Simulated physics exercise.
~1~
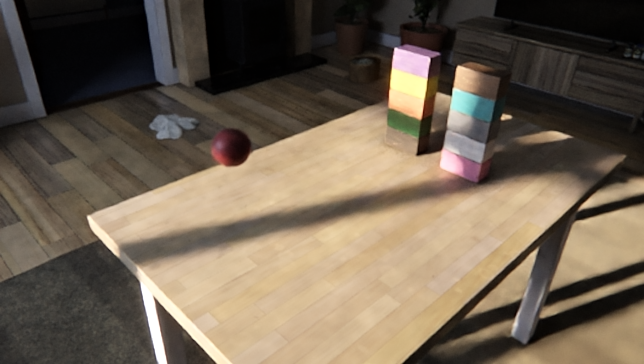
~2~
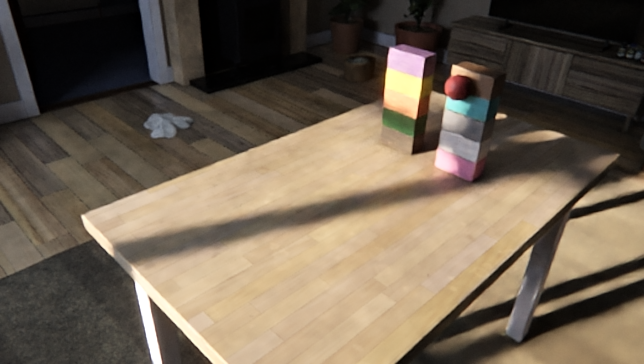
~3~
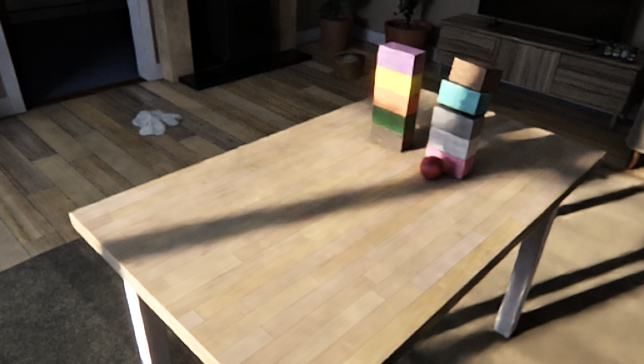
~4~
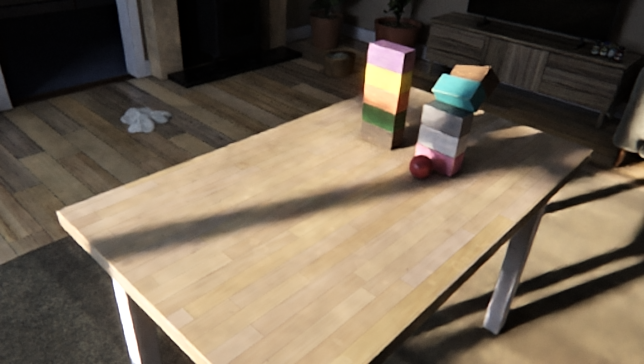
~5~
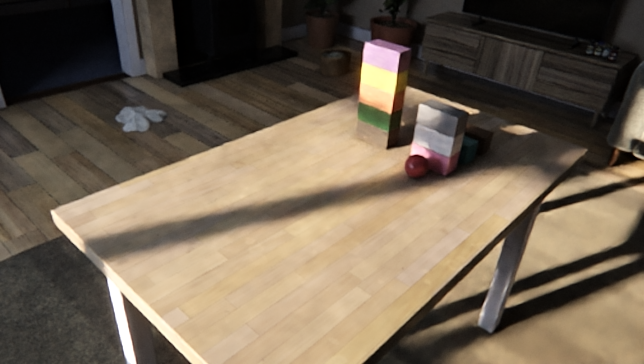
A red ball flies across a wooden table and strikes the upper part of the right-hand stack of colored blocks, then drops to the tabletop. The brown and turquoise blocks tip off the top and land behind the remaining blocks, while the left-hand stack stays standing.
